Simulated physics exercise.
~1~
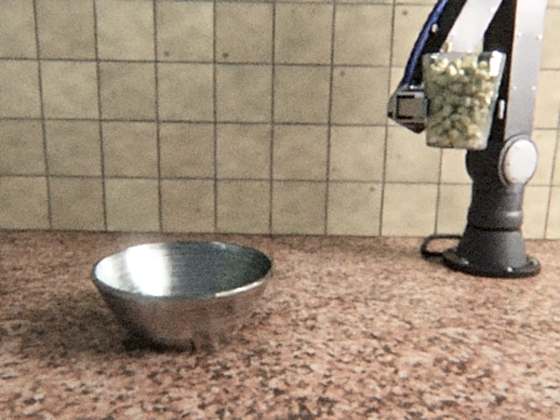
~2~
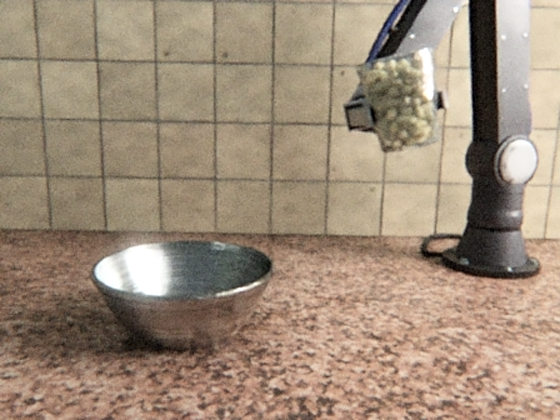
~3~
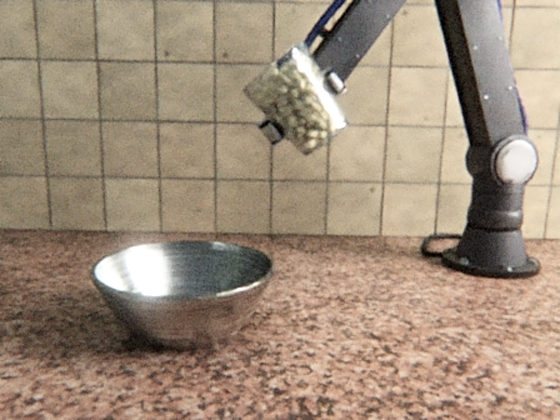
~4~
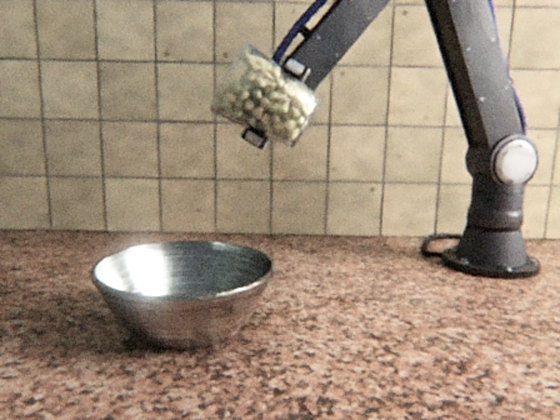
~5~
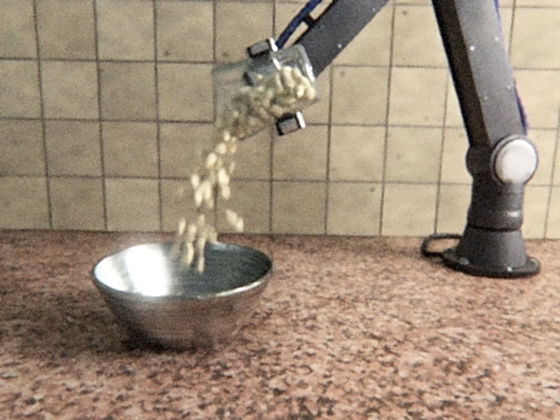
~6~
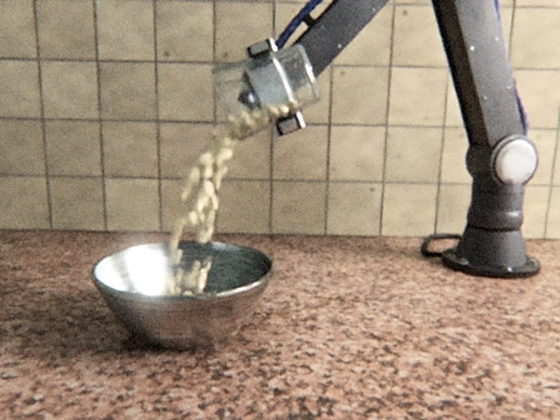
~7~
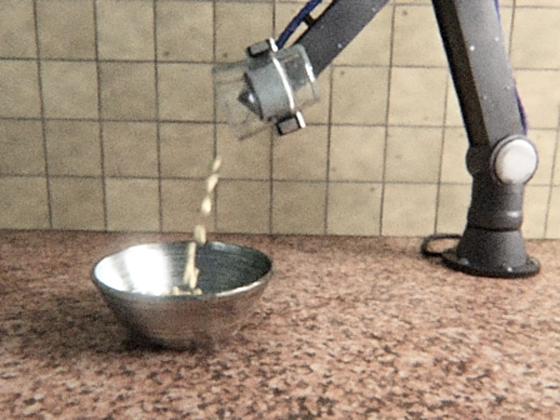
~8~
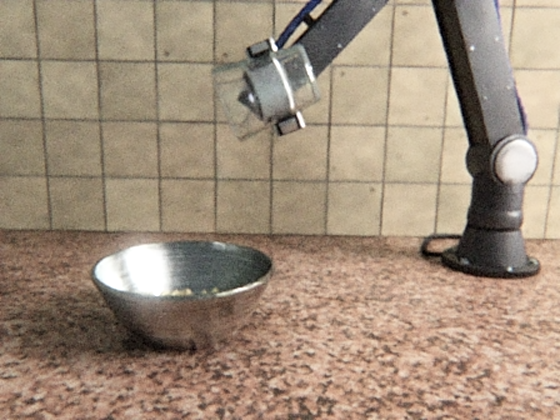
A dark robot arm, standing at the right of a speckled reddish-brown countertop before a beige tiled wall, grips a clear cup full of pale dried beans, seen from the front by a still camera. A shiny metal bowl sits at the left. The arm swings the cup leftward, leaning it more and more until it lies on its side above and slightly right of the bowl. It tips further, and the beans pour down in a stream that thins to a trickle. Finally the cup hangs empty, still tilted, and the beans rest inside the unmoved bowl, with none visible on the counter.
